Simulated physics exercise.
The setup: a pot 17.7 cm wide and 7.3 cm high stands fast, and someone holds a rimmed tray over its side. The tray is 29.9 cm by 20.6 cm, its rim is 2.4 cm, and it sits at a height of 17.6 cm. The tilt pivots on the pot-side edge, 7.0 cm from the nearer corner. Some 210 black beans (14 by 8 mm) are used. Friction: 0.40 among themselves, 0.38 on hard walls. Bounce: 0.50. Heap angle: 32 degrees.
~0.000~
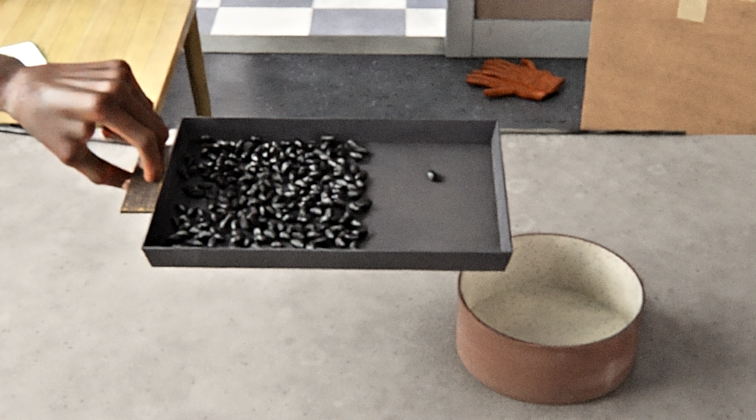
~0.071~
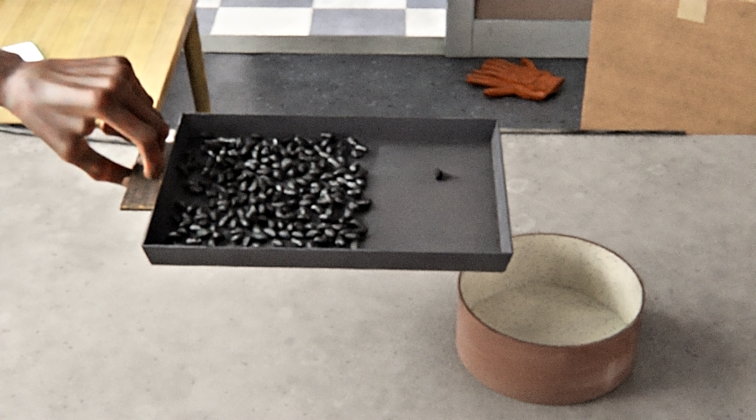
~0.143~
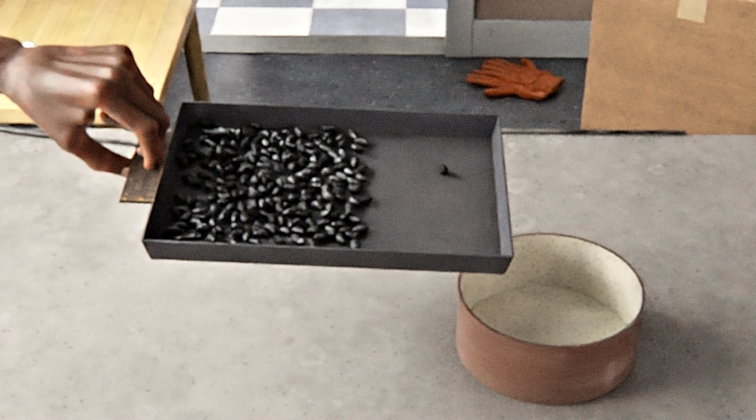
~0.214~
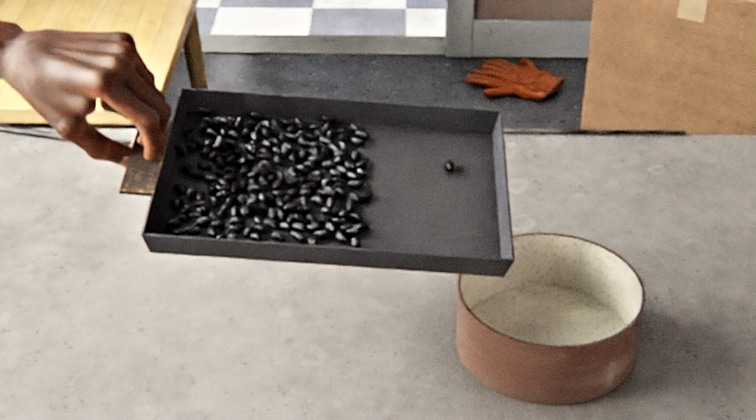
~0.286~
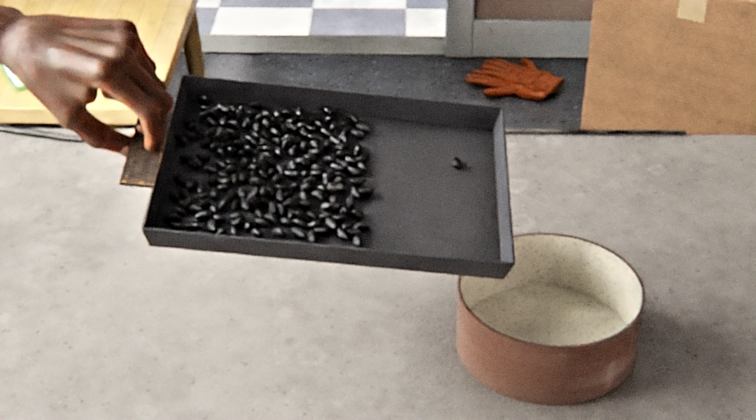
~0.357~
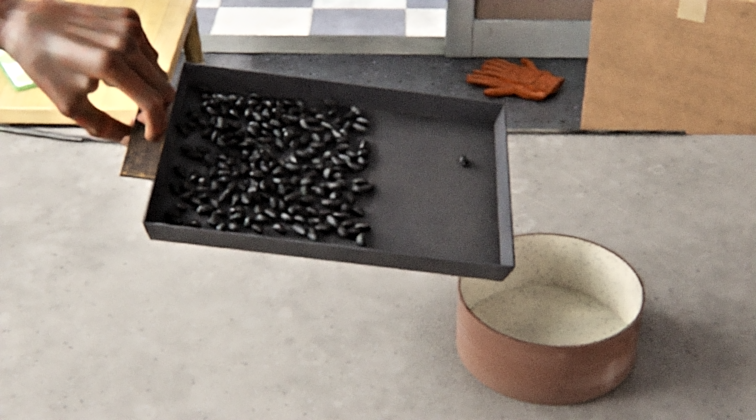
In this clip, a hand at the left steadily tilts a dark rimmed tray of black beans down toward a round pot on the right, while one separate bean shifts slightly rightward and the main heap stays nearly in place.
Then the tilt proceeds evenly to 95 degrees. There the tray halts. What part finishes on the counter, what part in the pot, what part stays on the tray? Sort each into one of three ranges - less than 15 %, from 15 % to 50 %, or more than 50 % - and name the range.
Ranges: Counter: More than 50 %; pot: Less than 15 %; tray: Less than 15 %.
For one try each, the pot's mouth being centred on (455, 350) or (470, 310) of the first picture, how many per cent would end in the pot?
In order, about 100 and about 55 per cent.
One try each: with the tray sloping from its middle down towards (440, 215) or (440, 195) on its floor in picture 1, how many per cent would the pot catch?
Roughly 60 per cent on the first try and 80 per cent on the second.
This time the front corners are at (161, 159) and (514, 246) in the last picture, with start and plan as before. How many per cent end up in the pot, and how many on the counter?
Pot 80 % / counter 20 %.
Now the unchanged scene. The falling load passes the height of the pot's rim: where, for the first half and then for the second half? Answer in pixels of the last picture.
Early half: About (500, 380); late half: (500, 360).
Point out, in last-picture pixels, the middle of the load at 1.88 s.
Roughly (447, 258).
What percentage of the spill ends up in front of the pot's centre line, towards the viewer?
About 100 percent of the spill.
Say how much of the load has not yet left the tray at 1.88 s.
I'd put it at roughly 90 per cent.
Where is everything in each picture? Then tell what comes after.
Tray tilt 0 degrees, front corners at (149, 244) and (506, 248); middle of the pieces at (271, 194); pot at (551, 286), in the first frame.
Tray tilt 1 degrees, front corners at (149, 242) and (506, 249); middle of the pieces at (271, 192), in the second frame.
Tray tilt 3 degrees, front corners at (149, 237) and (507, 252), lowest corner right front; middle of the pieces at (271, 186), in the third frame.
Tray tilt 6 degrees, front corners at (149, 230) and (507, 255), lowest corner right front; middle of the pieces at (271, 179), in the fourth frame.
Tray tilt 9 degrees, front corners at (150, 224) and (508, 258), lowest corner right front; middle of the pieces at (272, 171), in the fifth frame.
Tray tilt 12 degrees, front corners at (150, 219) and (508, 262), lowest corner right front; middle of the pieces at (273, 164); pot at (551, 286). The tray's pace is about 40 degrees a second, in the sixth frame.
After 1.27 s, tilt 51 degrees; the tray holds 95 %, the pot 0 %.
After 1.88 s, tilt 76 degrees; the tray holds 90 %, the pot 0 %.
Then, at 2.54 s, tilt 95 degrees; the tray holds 5 %, the pot 0 %.
At rest (3.6 s), counter 100 %, pot 0 %, tray 0 %.
